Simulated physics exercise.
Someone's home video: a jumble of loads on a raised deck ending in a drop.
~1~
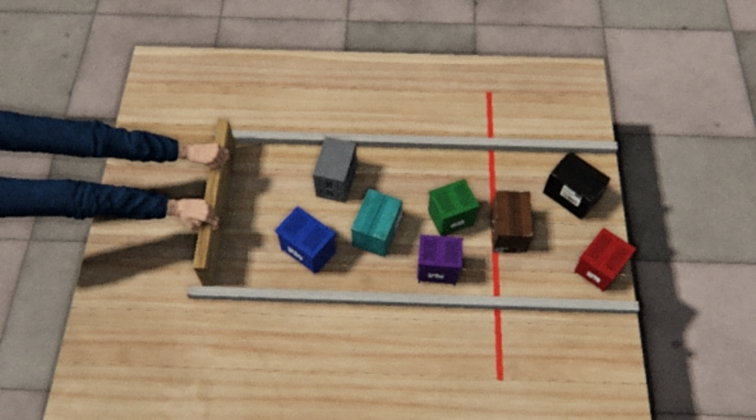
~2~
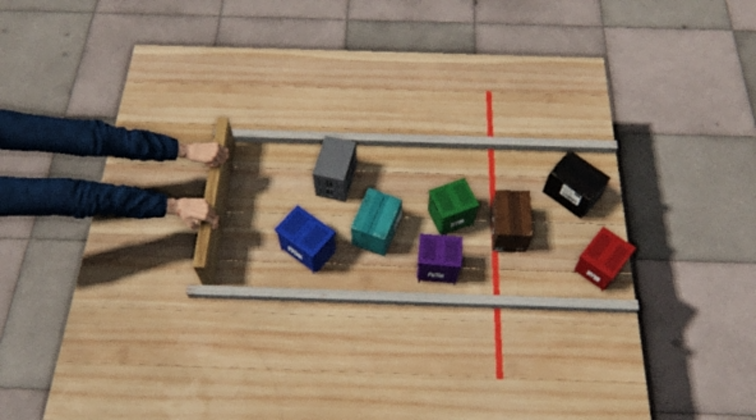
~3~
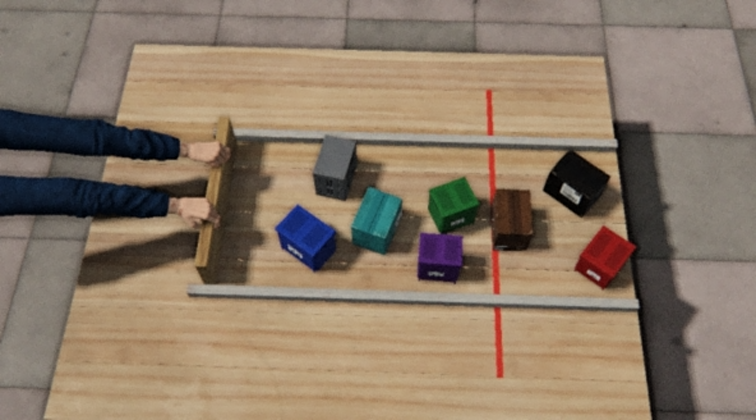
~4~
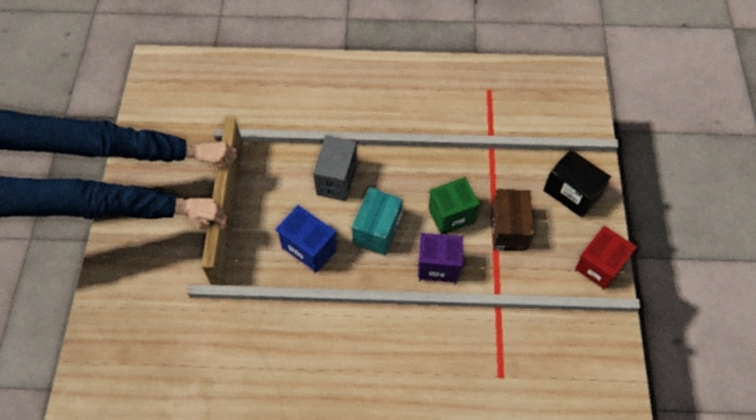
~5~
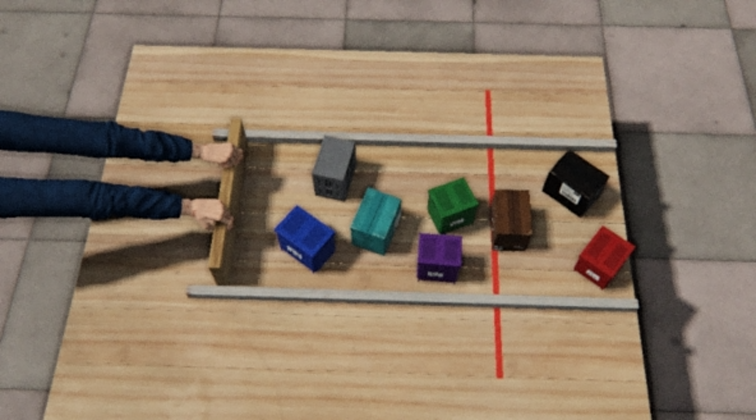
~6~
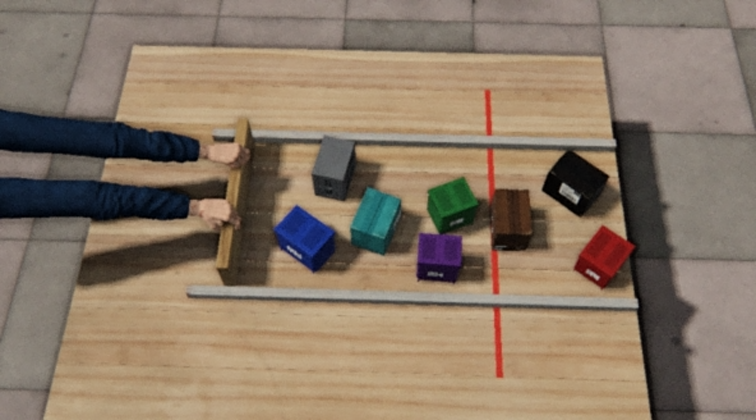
We see eight coloured boxes scattered between two rails on a wooden deck crossed by red tape, all staying still. Two hands hold a wooden plank at the left, first motionless, then pushing it slightly right toward the boxes without touching them.
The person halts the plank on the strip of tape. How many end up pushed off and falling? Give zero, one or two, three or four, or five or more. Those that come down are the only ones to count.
Looks to me like the count going over is not a single one.
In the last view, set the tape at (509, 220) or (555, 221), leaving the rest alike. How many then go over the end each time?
The counts: 0 and 2.
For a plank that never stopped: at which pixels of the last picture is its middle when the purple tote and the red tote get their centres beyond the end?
Roughly (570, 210); for the second one, roughly (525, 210).
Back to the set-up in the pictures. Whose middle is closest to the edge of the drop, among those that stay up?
Red tote, foremost.
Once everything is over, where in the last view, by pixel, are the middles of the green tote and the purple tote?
They finish at roughly (547, 193) and (555, 270) respectively.
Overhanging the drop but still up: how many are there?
That'd be 0.
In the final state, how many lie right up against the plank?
The count is 3.
Early on, none off yet; red tote at rest near (603, 258); black parcel at rest near (575, 183); brown box at rest near (510, 220).
A while later, none off yet; red tote at rest near (603, 258); black parcel at rest near (575, 183); brown box travelled a little near (526, 221).
Finally, the number that fall off is zero.
